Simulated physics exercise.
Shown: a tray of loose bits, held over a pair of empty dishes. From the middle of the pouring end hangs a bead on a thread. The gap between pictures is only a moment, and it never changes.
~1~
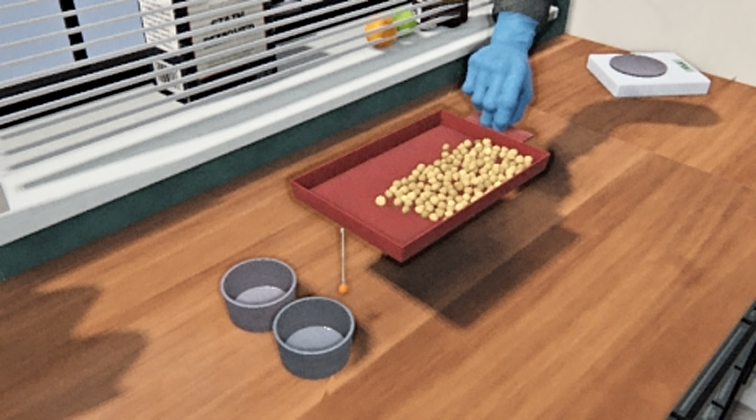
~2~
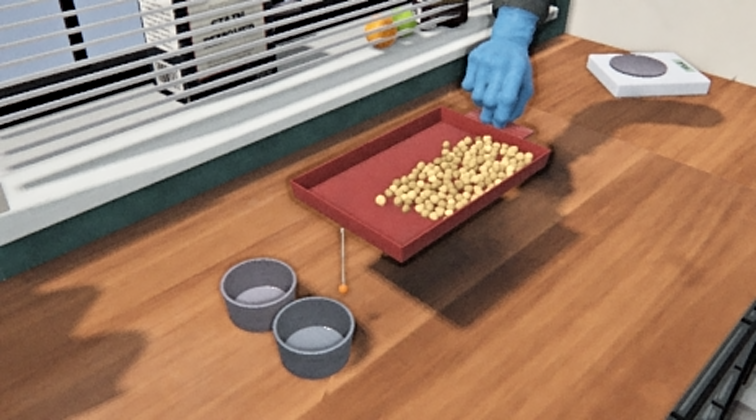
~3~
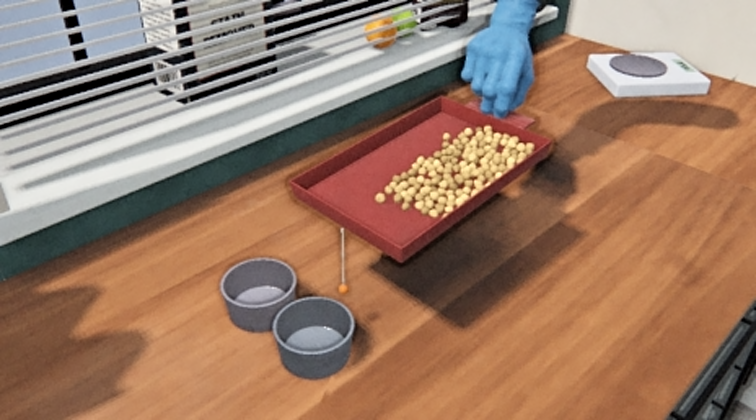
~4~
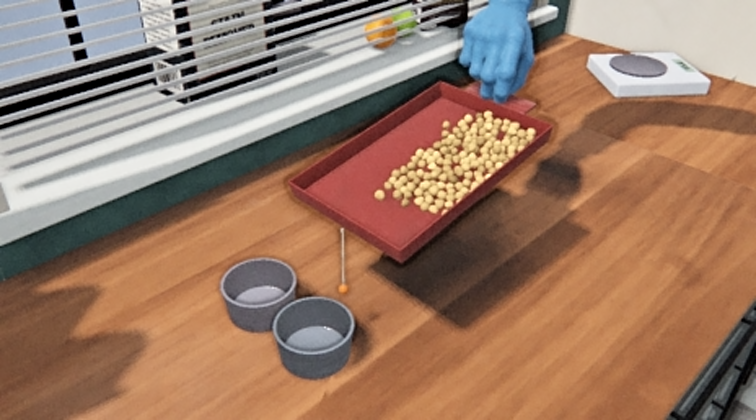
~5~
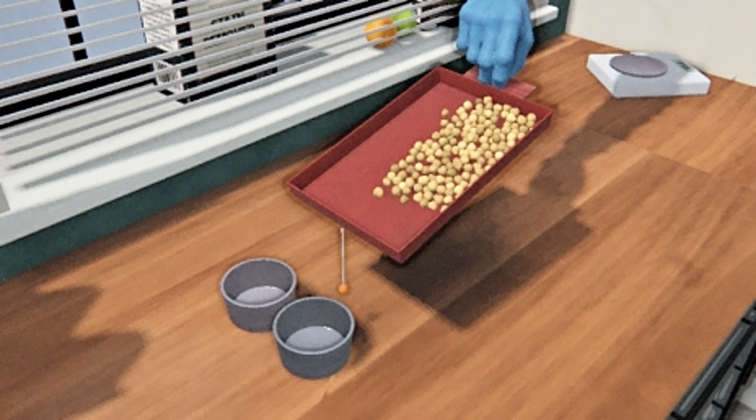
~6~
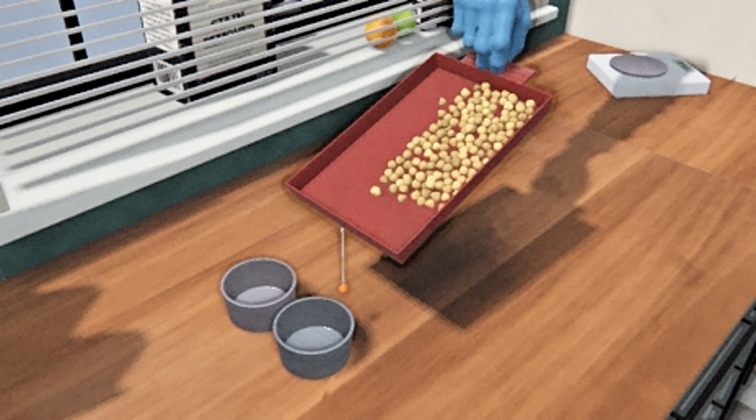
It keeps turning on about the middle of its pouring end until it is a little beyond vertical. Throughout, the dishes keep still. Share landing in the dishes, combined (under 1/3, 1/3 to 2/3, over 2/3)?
1/3 to 2/3.
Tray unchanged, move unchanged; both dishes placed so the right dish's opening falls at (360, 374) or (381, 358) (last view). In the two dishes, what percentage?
That makes 70 per cent, followed by 50 per cent.
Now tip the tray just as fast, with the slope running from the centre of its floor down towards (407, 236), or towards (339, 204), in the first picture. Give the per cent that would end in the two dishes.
First case: 0 %; second case: 70 %.
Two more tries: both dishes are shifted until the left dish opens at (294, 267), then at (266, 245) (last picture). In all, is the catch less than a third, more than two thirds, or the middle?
Initially under a third, afterwards under a third.
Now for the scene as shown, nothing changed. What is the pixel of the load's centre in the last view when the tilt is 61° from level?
I'd put the middle of the pieces at roughly (365, 211).
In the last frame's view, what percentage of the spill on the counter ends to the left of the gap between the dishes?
Close to 40 per cent of the spill, I think.
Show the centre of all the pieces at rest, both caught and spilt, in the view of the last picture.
About pixel (311, 362).
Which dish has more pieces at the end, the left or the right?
Recorded: The right-side one.
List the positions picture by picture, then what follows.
The first frame shows corners of the pouring end at (294, 181) and (402, 245), level; middle of the load at (463, 180), dried chickpeas; left dish at (231, 310); right dish at (285, 356); bead on its thread at (344, 289).
The second frame shows corners of the pouring end at (294, 181) and (402, 245), level; middle of the load at (463, 178).
The third frame shows corners of the pouring end at (293, 181) and (401, 246), tipped barely, level across its low end; middle of the load at (464, 172).
The fourth frame shows corners of the pouring end at (292, 181) and (400, 247), tipped a little, level across its low end; middle of the load at (464, 163).
The fifth frame shows corners of the pouring end at (290, 182) and (399, 249), tipped a little, level across its low end; middle of the load at (463, 154).
The sixth frame shows corners of the pouring end at (289, 183) and (398, 250), tipped clearly, level across its low end; middle of the load at (461, 146), a stray few on the move; left dish at (231, 310); right dish at (285, 356).
Soon, tray tipped steeply; nearly all on the tray; a stray few in the air.
A while on, tray tipped right over; most on the tray; a small part in the right dish; a stray few in the left dish; a small part outside both; a stray few in the air.
Towards the end, tray tipped past a quarter turn; about half in the right dish; a small part in the left dish; about half outside both; a stray few in the air.
Finally, tray tipped past a quarter turn; about half in the right dish; a small part in the left dish; about half outside both.
